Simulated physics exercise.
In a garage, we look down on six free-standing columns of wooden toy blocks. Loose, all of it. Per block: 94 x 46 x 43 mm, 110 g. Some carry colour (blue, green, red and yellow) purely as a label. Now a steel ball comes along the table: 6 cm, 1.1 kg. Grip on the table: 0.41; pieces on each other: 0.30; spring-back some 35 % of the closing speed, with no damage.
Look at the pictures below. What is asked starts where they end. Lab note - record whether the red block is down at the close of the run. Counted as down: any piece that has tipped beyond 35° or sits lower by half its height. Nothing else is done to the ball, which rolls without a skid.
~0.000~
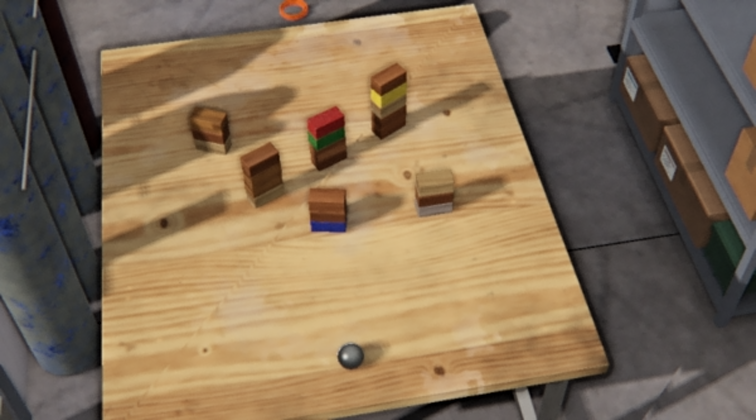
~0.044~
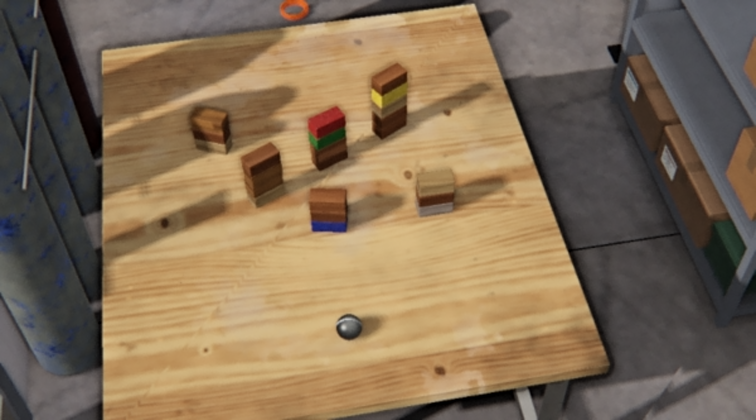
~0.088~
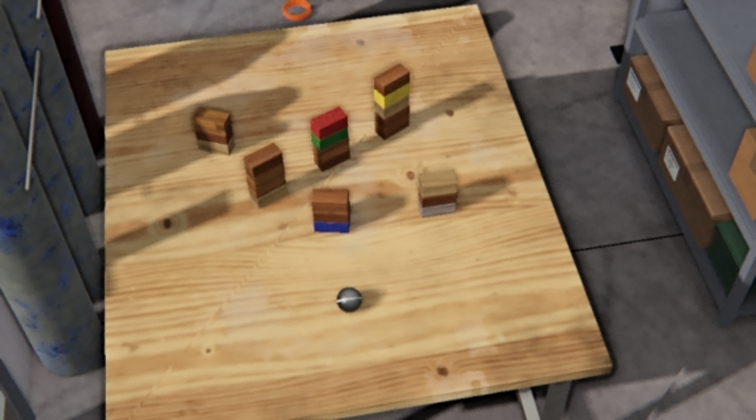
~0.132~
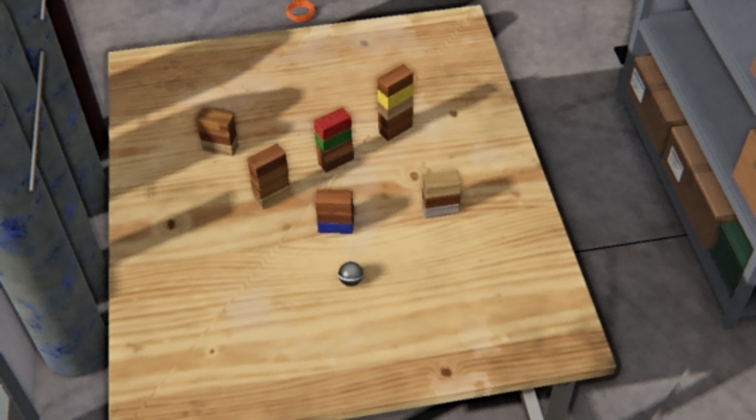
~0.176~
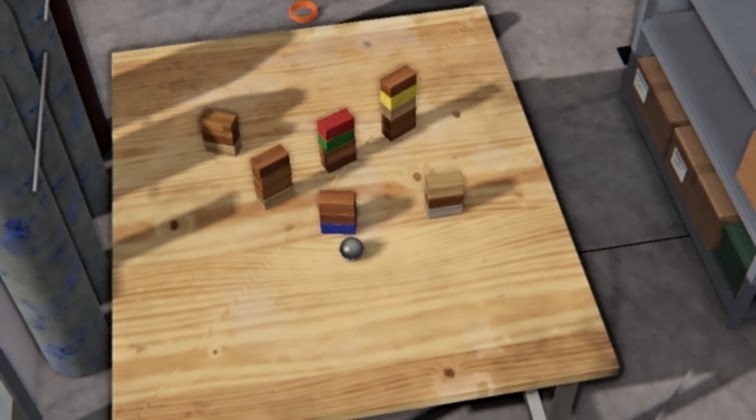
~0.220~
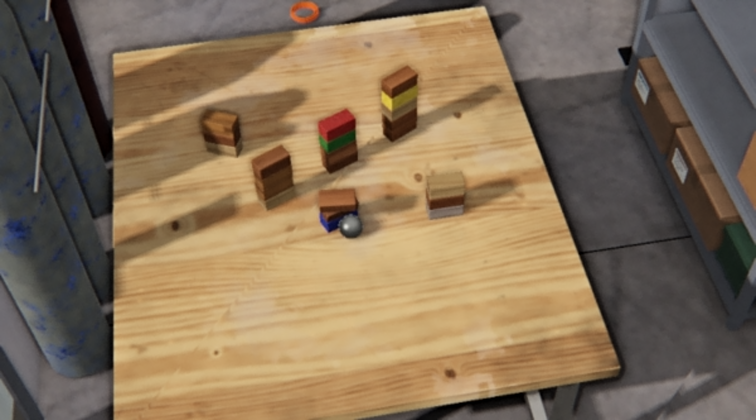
Result: Down.
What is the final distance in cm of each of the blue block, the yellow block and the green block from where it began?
Net displacement, roughly: Blue ~ 38 cm, yellow ~ 0 cm, green ~ 16 cm.
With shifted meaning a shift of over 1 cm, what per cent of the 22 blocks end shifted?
That makes 30 percent.
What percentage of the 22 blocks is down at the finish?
Close to 25 per cent of them.
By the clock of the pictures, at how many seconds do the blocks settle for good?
1.0 s, roughly.
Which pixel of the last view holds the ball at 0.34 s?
(350, 174), roughly.
By 0.34 s, ball still moving; 2 of the 22 blocks down; red block unmoved; blue block moved 21 cm.
By 0.44 s, ball still moving; 3 of the 22 blocks down; red block tilted 44°; green block tilted 28°.
By 0.60 s, ball still moving; 4 of the 22 blocks down; red block on its side; green block 7 cm lower.
When it is over (1.3 s), ball rolling away; 5 of the 22 blocks down; red block on its side; green block 9 cm lower; yellow block unmoved. In pixels of the last frame, middles, red block near (342, 147), green block near (345, 123).
